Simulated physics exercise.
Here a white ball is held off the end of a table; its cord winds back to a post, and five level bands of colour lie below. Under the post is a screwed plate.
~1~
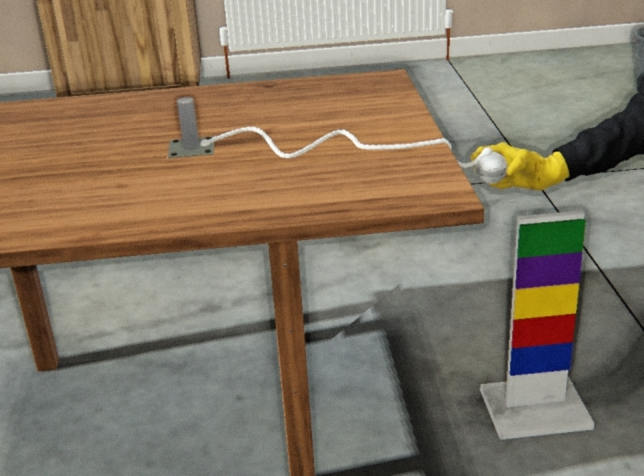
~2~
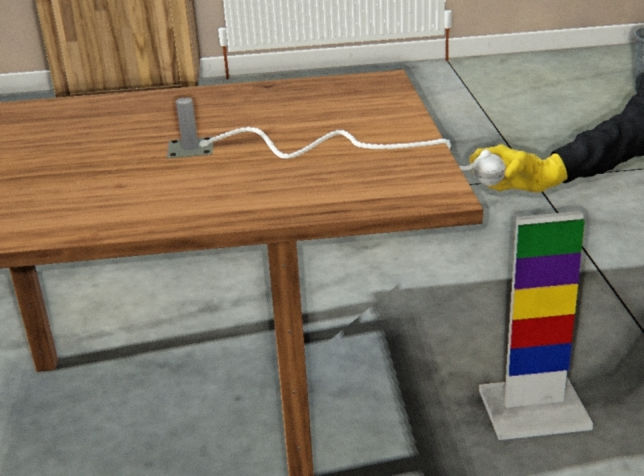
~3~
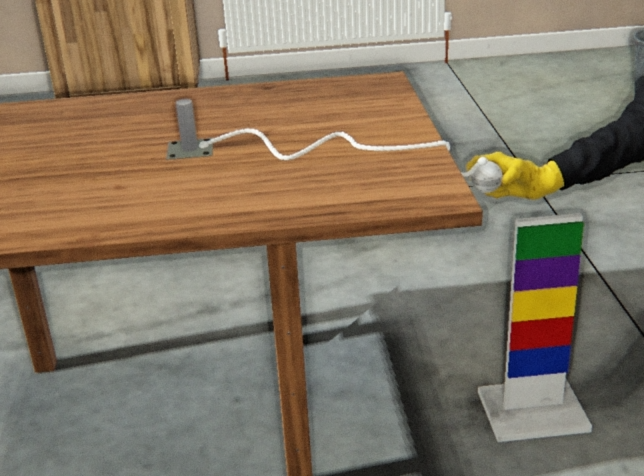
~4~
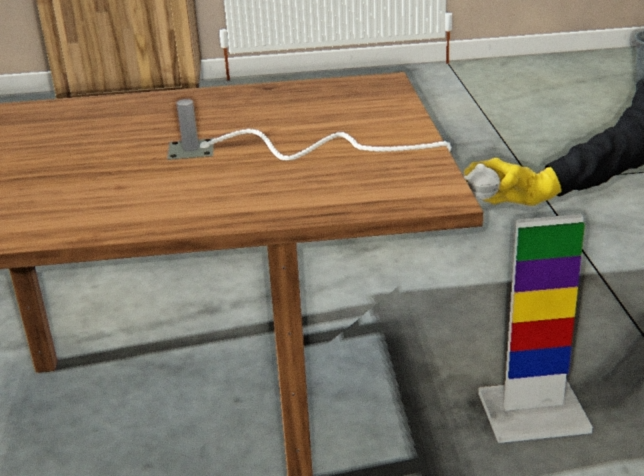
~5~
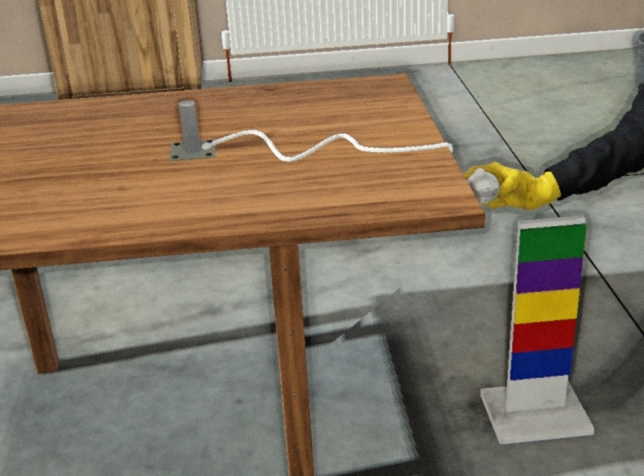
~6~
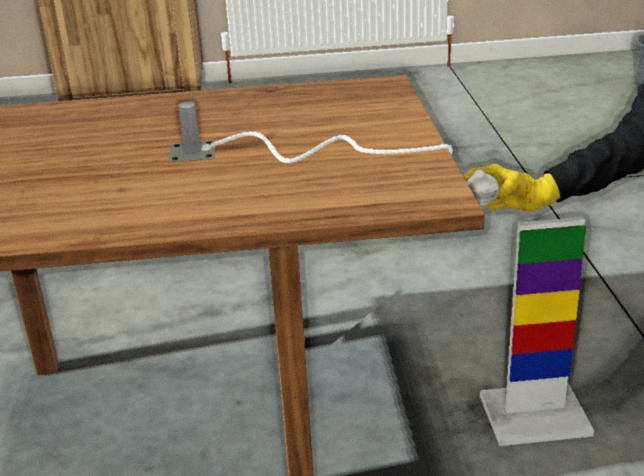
A yellow-gloved hand held a white ball just off the end of a wooden table, its cord winding back to a post, and lowered it very slightly above a stand with five coloured bands.
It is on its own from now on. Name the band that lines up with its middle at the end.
It lines up with yellow.
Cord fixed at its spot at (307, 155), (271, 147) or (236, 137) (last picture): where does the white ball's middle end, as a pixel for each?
They end up at (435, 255), (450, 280) and (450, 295).
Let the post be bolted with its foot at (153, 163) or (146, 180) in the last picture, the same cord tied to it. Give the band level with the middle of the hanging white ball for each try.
For the first try, purple; for the second, purple.
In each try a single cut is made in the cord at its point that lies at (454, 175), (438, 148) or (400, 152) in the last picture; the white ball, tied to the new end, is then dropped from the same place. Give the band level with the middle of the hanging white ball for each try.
Results, first to last: Purple; green; higher than all five.
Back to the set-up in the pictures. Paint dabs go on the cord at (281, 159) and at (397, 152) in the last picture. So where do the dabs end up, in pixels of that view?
First point (341, 145), second point (445, 197).
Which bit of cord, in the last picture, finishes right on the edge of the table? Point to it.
Spot: Approx. (353, 143).
Early on, ball near (410, 303); level with yellow.
Midway, ball near (457, 305); level with yellow.
Finally, ball near (447, 308); level with yellow. Its middle rests at the yellow band.
